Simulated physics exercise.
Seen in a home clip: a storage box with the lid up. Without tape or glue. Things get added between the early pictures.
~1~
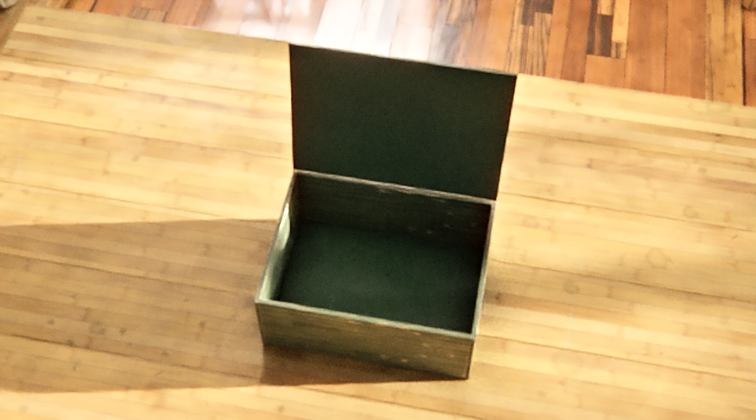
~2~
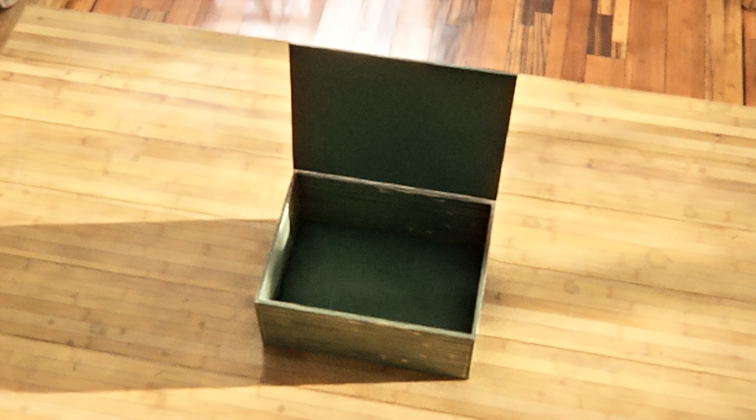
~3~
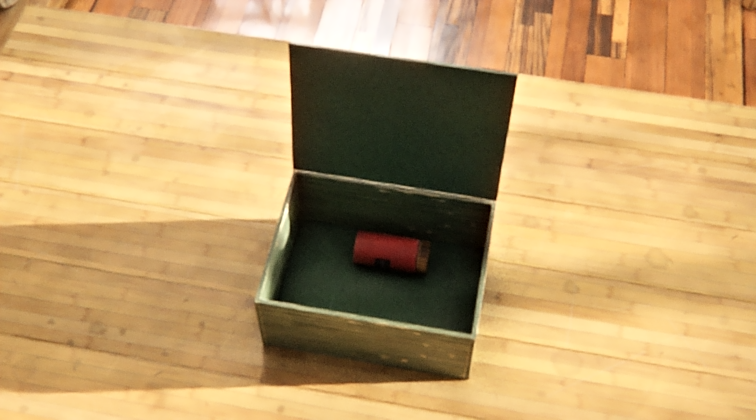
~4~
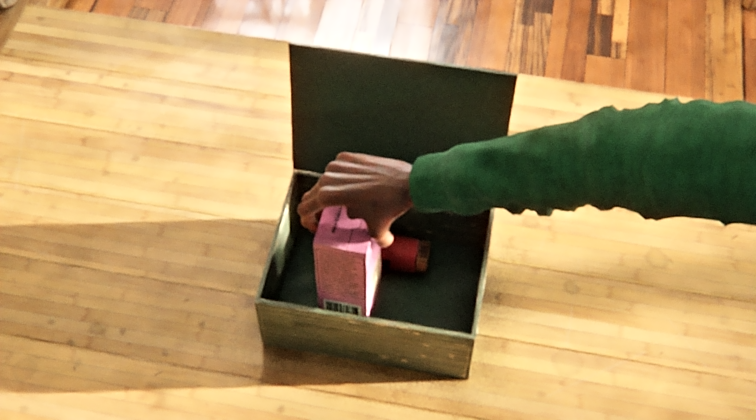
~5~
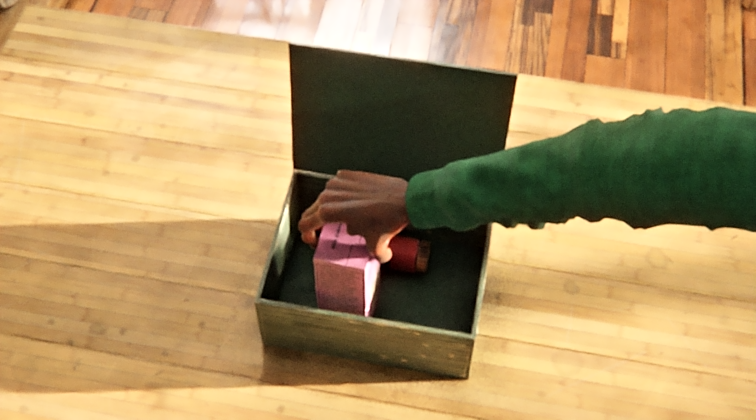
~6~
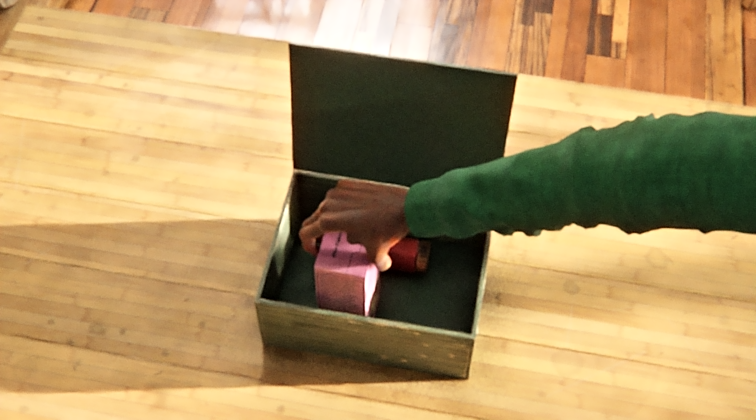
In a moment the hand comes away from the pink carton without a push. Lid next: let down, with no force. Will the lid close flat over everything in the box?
Stands proud.
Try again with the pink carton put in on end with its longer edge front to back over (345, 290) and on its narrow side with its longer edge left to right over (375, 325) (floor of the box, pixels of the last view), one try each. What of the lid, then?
Case one: Lid left up; case two: Lid down.
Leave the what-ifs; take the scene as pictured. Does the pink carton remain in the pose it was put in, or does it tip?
After all that, it keeps its set angle.
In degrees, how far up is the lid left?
Close to 35 degrees.
Then, 1.20 s later than the last frame, lid starting down.
Then, 1.80 s later than the last frame, lid 46° above the rim.
Then, 3.60 s later than the last frame, lid 34° above the rim.
When it is over, lid 34° above the rim; both as before. End places, in pixels of the last picture, pink carton near (350, 283).
